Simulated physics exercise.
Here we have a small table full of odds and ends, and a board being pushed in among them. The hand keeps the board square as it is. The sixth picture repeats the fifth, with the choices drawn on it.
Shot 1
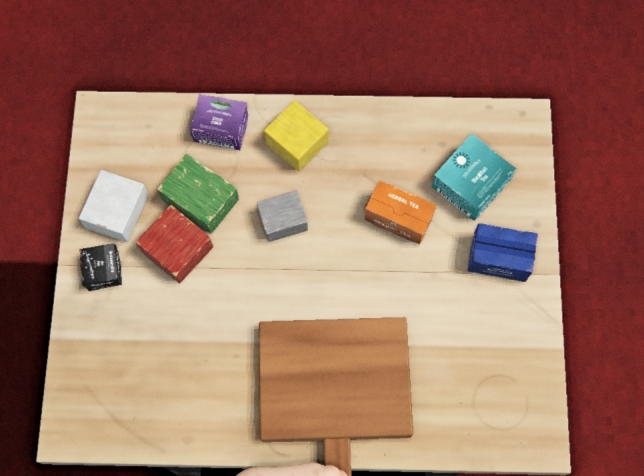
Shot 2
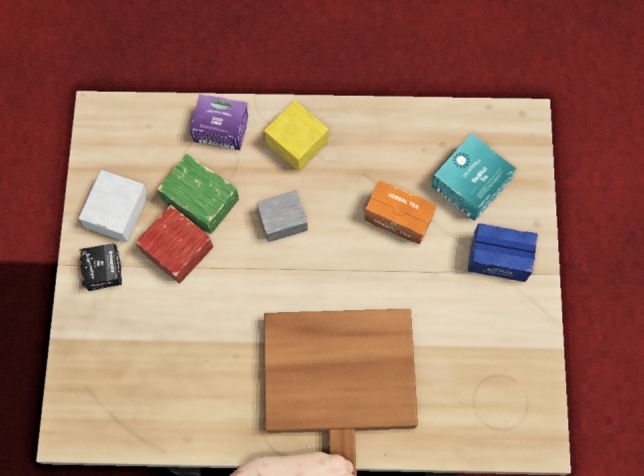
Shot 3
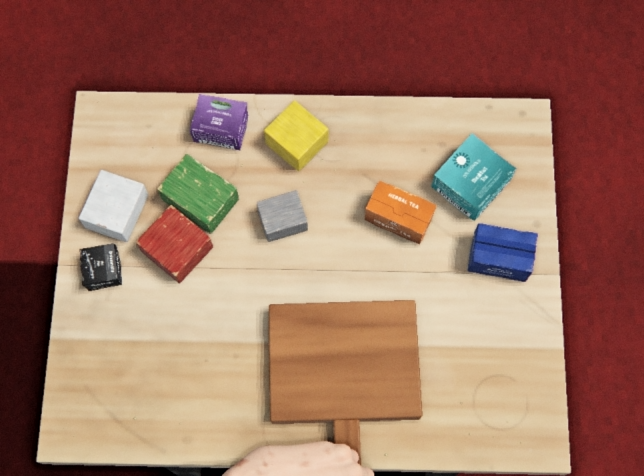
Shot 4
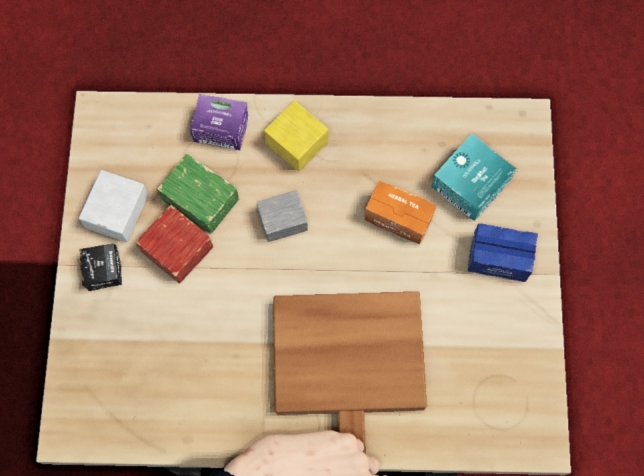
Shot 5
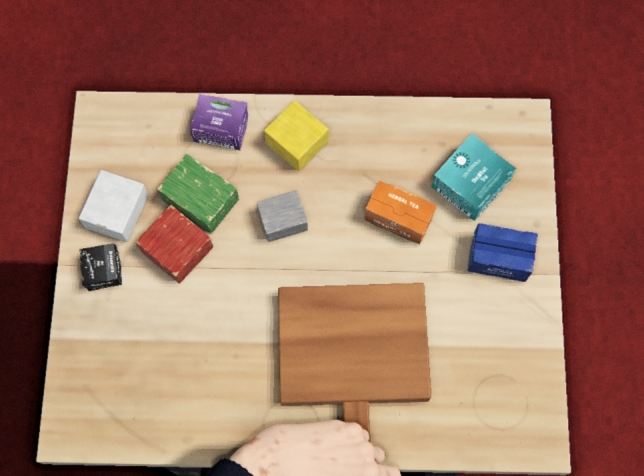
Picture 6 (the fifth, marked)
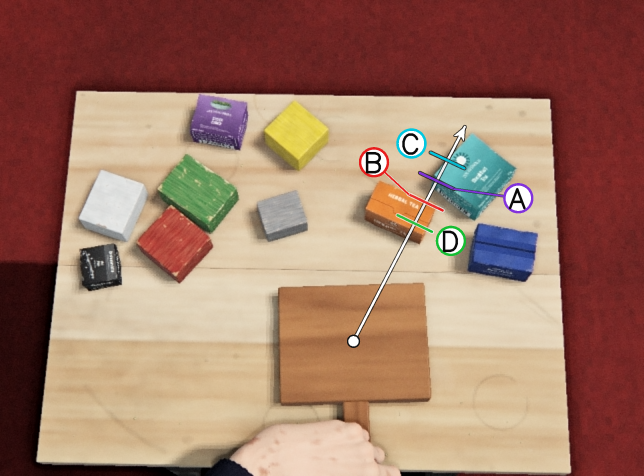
Hand sliding a square wooden board slowly forward and slightly right across a light wooden table scattered with colourful blocks and boxes.
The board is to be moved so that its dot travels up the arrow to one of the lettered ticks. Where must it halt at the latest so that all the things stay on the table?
All is well up to A.
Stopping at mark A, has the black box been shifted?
No.
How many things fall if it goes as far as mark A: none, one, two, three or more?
The count is none.
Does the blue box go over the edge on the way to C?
No.
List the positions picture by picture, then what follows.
In the first picture, orange box (400, 213); white block (114, 206); yellow block (297, 137).
In the second picture, board (339, 368); black box (101, 267).
In the third picture, board (344, 359); grey block (282, 217).
In the fourth picture, board (349, 350); turquoise packet (473, 178).
In the fifth picture, board (353, 341); green block (198, 194); orange box (400, 213); white block (114, 206).
On the copy, A at (437, 181); B at (425, 202); C at (448, 160); D at (415, 223); the arrow from (354, 341) to (465, 127); the white dot at (354, 341).
On A. First, board (385, 284); orange box (400, 205); purple packet (220, 123).
Then, board (414, 225); blue box (519, 247); turquoise packet (490, 141).
Finally, board (436, 185); turquoise packet (498, 101); blue box (542, 237); nothing has fallen.
By contrast, B is safe but short; C drops the turquoise packet; D is safe but short.
